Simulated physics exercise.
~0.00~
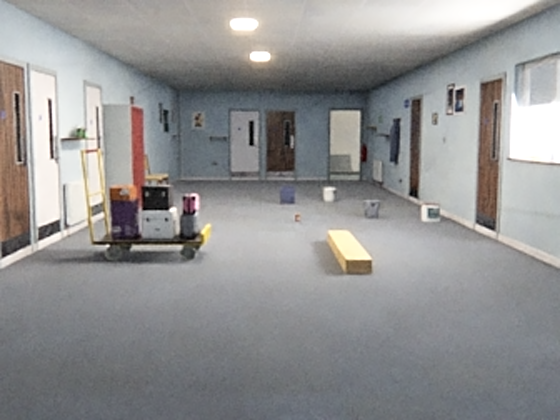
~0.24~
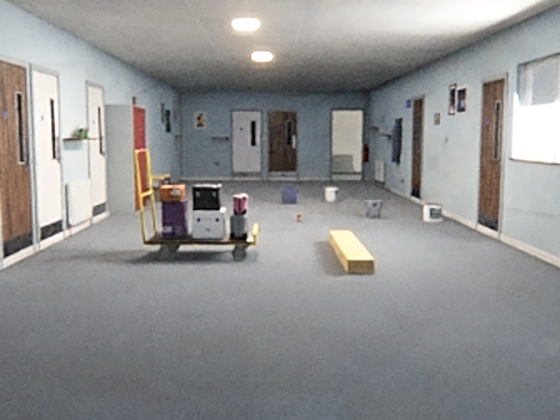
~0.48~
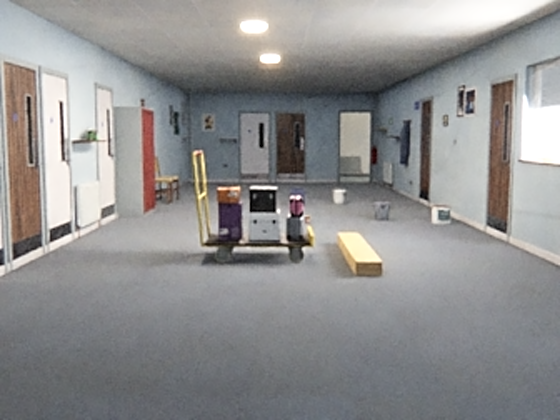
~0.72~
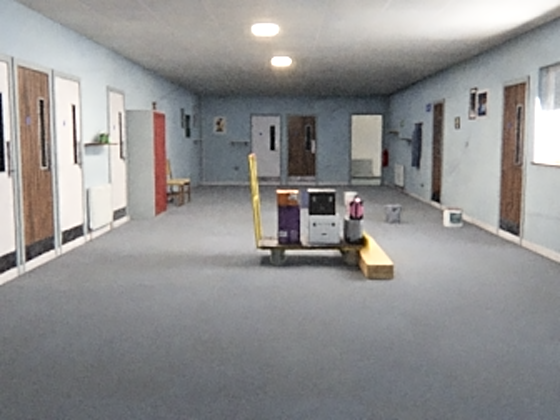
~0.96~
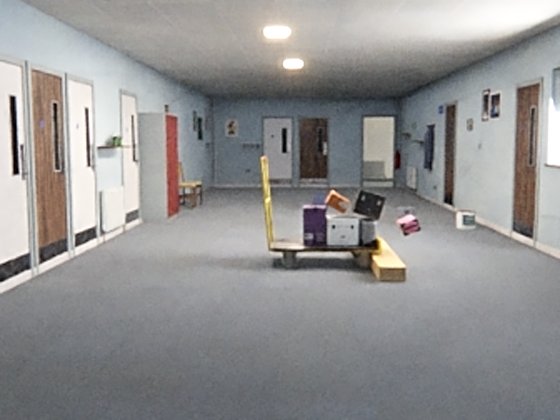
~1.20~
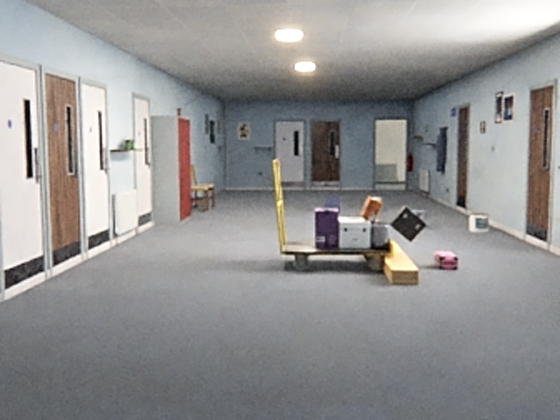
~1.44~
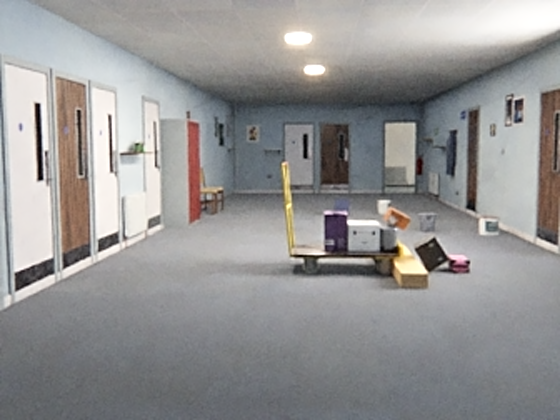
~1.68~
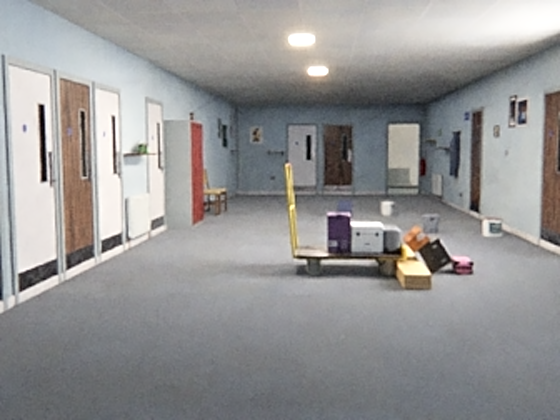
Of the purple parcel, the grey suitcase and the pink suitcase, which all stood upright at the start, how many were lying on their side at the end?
One of them was, the pink suitcase, which ended up on its side on the floor past the step.
